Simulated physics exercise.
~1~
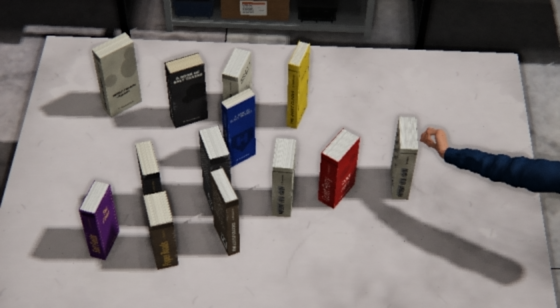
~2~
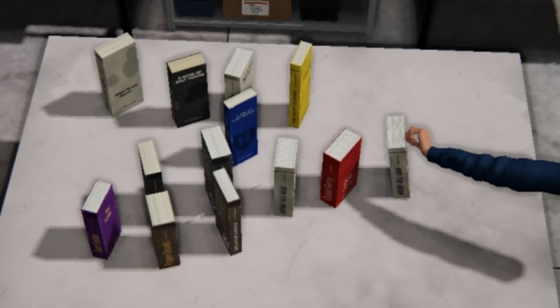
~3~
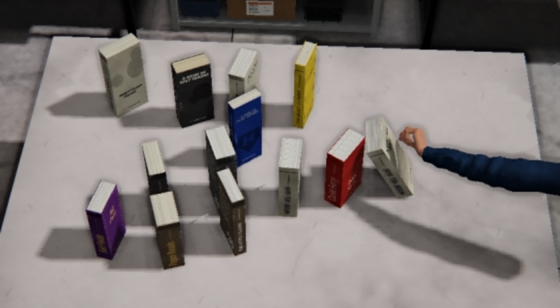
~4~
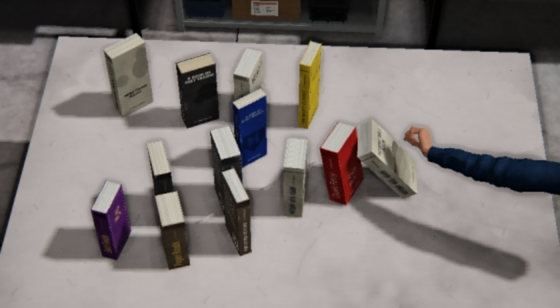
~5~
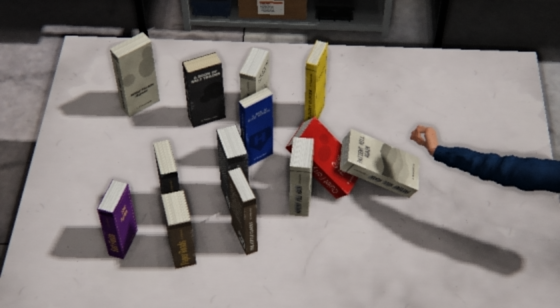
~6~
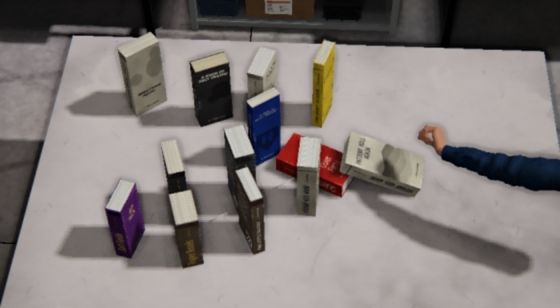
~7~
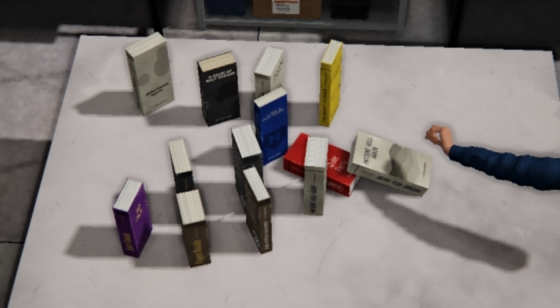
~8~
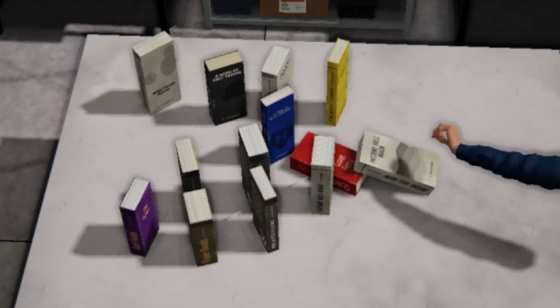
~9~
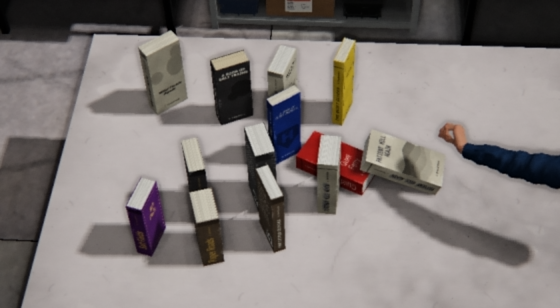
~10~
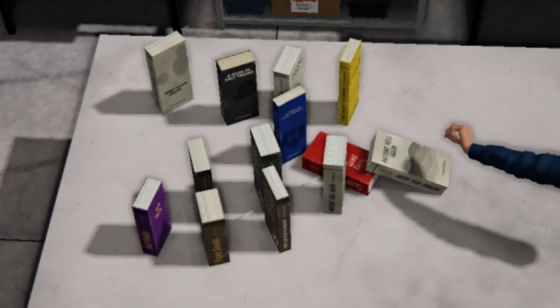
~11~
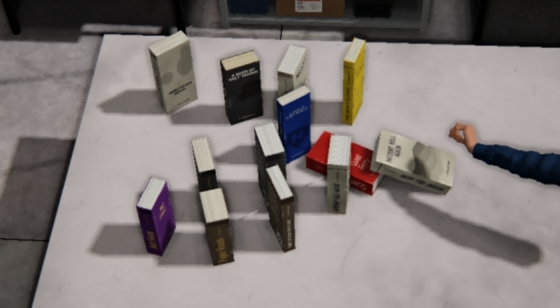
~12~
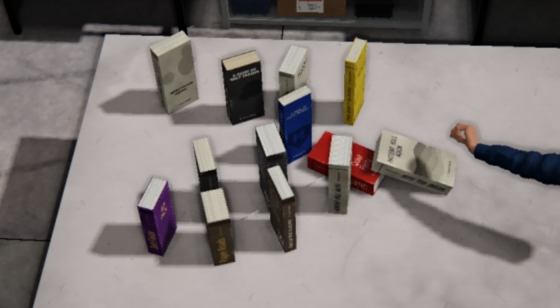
A hand in a dark blue sleeve reaches in from the right over a pale table, seen from above at an angle, where thick books stand upright. A grey-white book stands nearest the hand, with a red one to its left, a blue and a yellow one farther back, and a purple one at the far left. The finger tips the grey-white book leftward and stops. It leans into the red book, which tilts and falls too. Both end lying flat beside a pale book that stays upright, while the yellow, blue, purple and remaining books still stand.
